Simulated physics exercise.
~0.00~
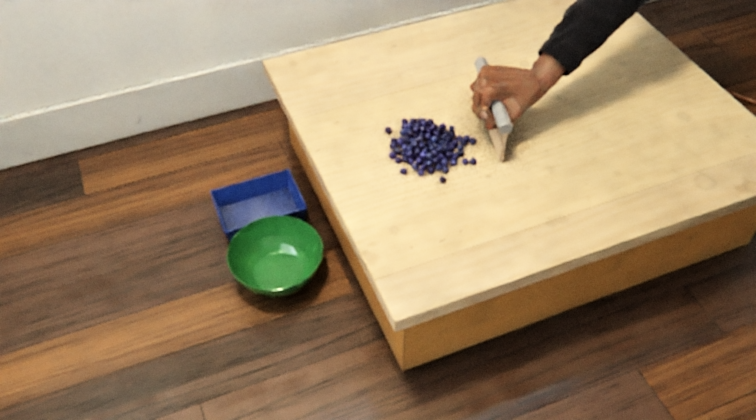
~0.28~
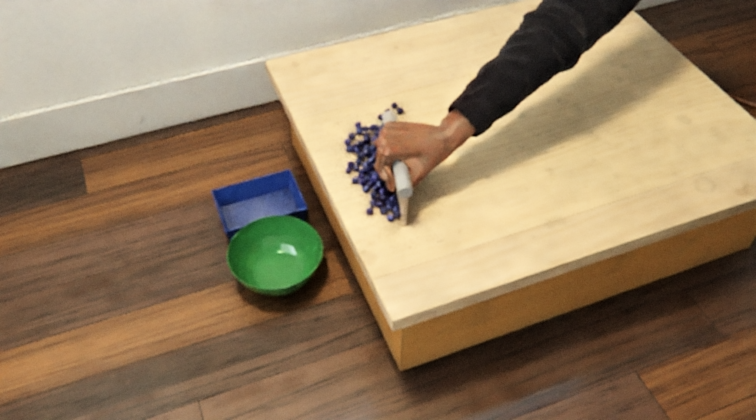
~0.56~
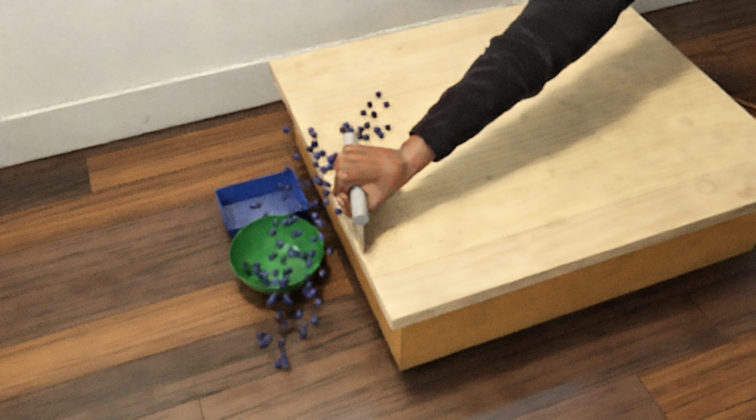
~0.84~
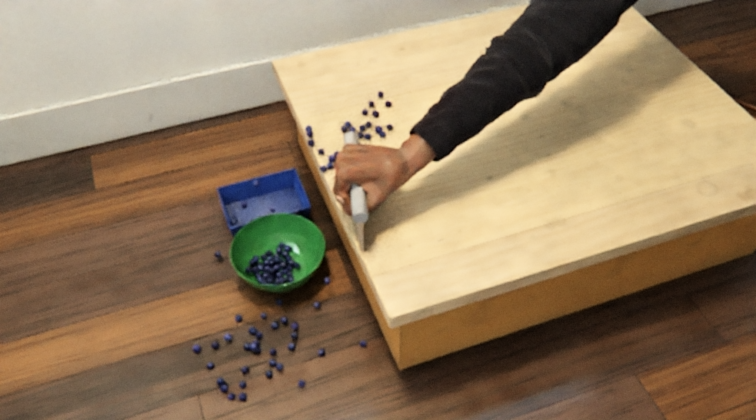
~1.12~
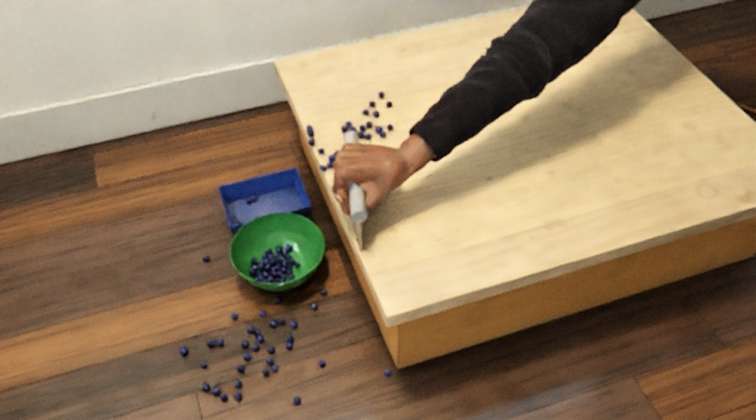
In the video, a hand pushes a pile of blueberries leftward across a wooden platform with a scraper, stopping at the edge as many spill over; some land in a green bowl, a few in a blue tin, others scatter on the floor, and some remain on top.
